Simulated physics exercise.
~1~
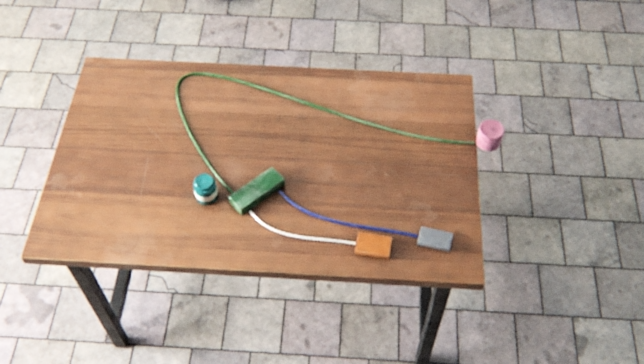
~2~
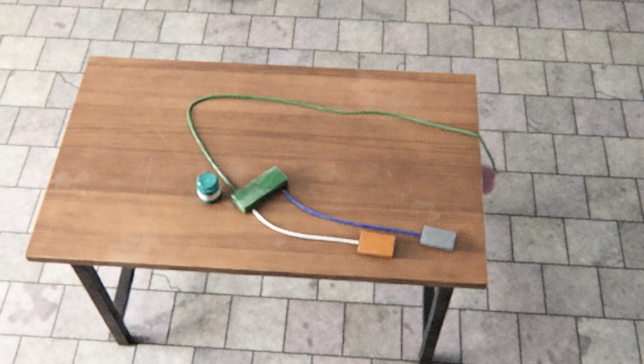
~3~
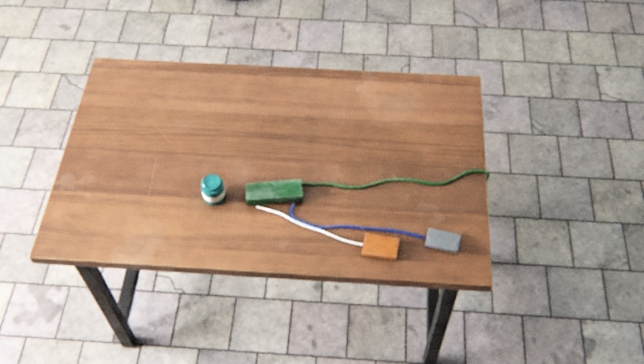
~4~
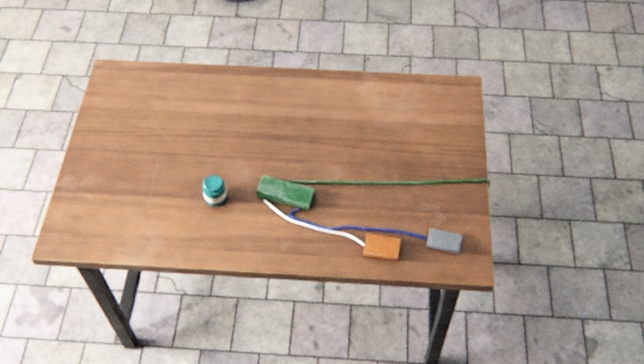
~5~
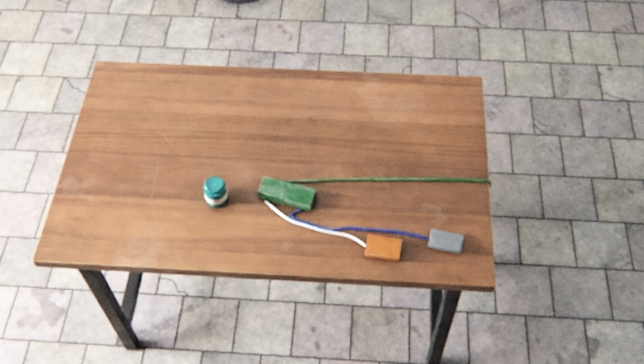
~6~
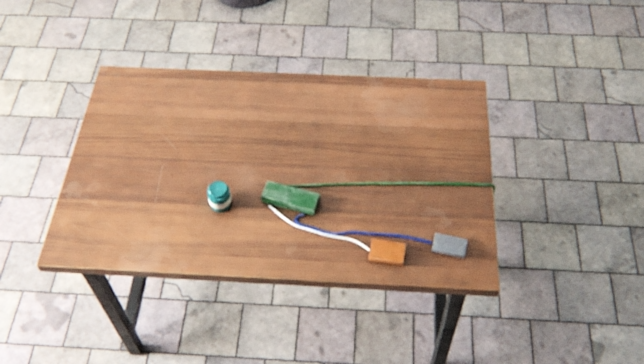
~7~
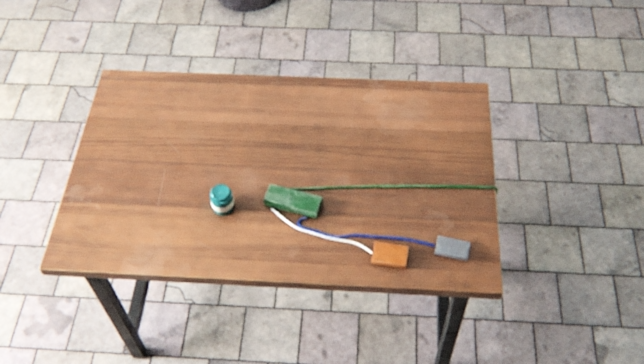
On a wooden table over grey paving, a pink speaker dropped off the right edge, pulling its green cable straight and dragging the green power strip a little to the right, where it stopped, while the teal jar, orange phone and grey reader stayed put.
